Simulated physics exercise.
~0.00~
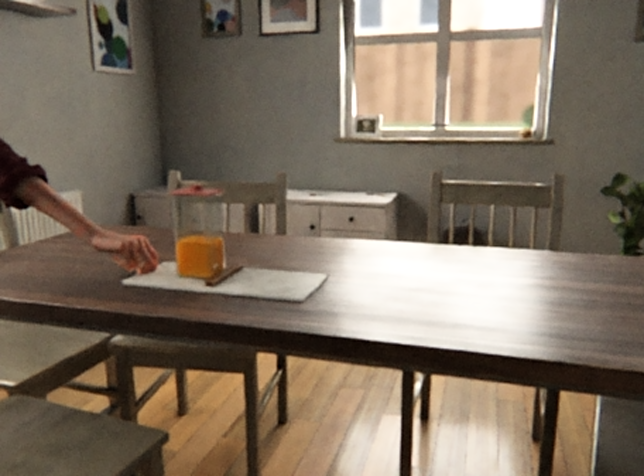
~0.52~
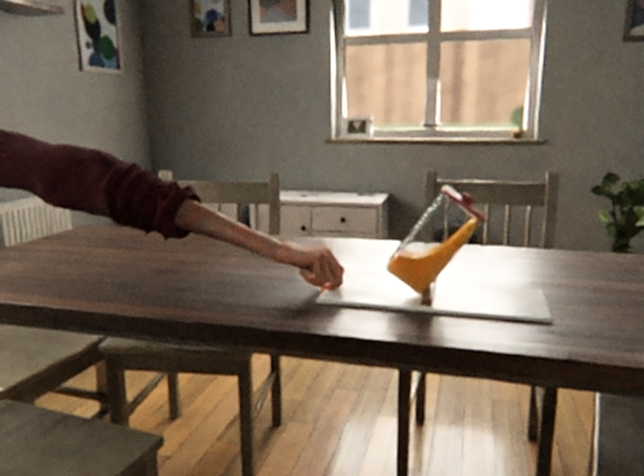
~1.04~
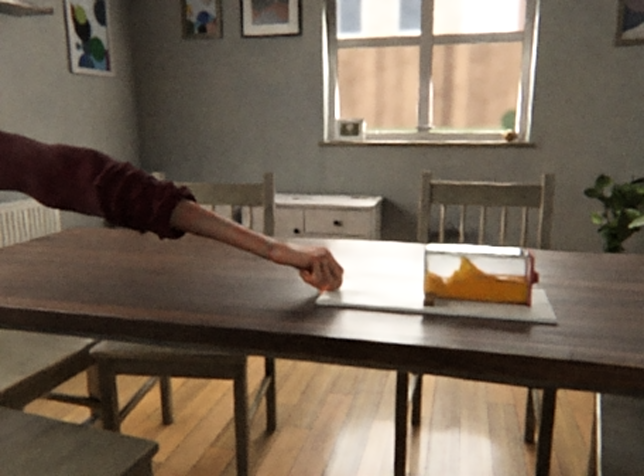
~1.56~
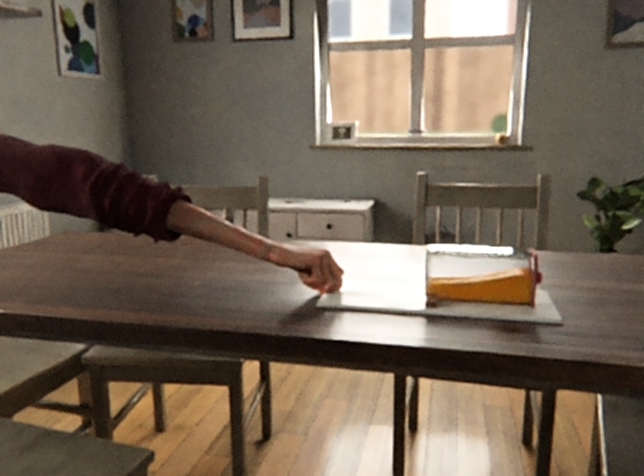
An arm in a dark maroon sleeve reaches in from the left over a long dark wooden table, seen from the side in a grey-walled room with chairs, a white cabinet and a bright window behind. Its hand is at a pale board carrying a clear canister of orange juice with a reddish cap and a low strip at its foot. The arm slides the board to the right, and the canister tips rightward over the strip, its juice surging. It topples onto its side, cap to the right, while the juice sloshes. Finally it lies there, the juice nearly level and the hand still at the board.
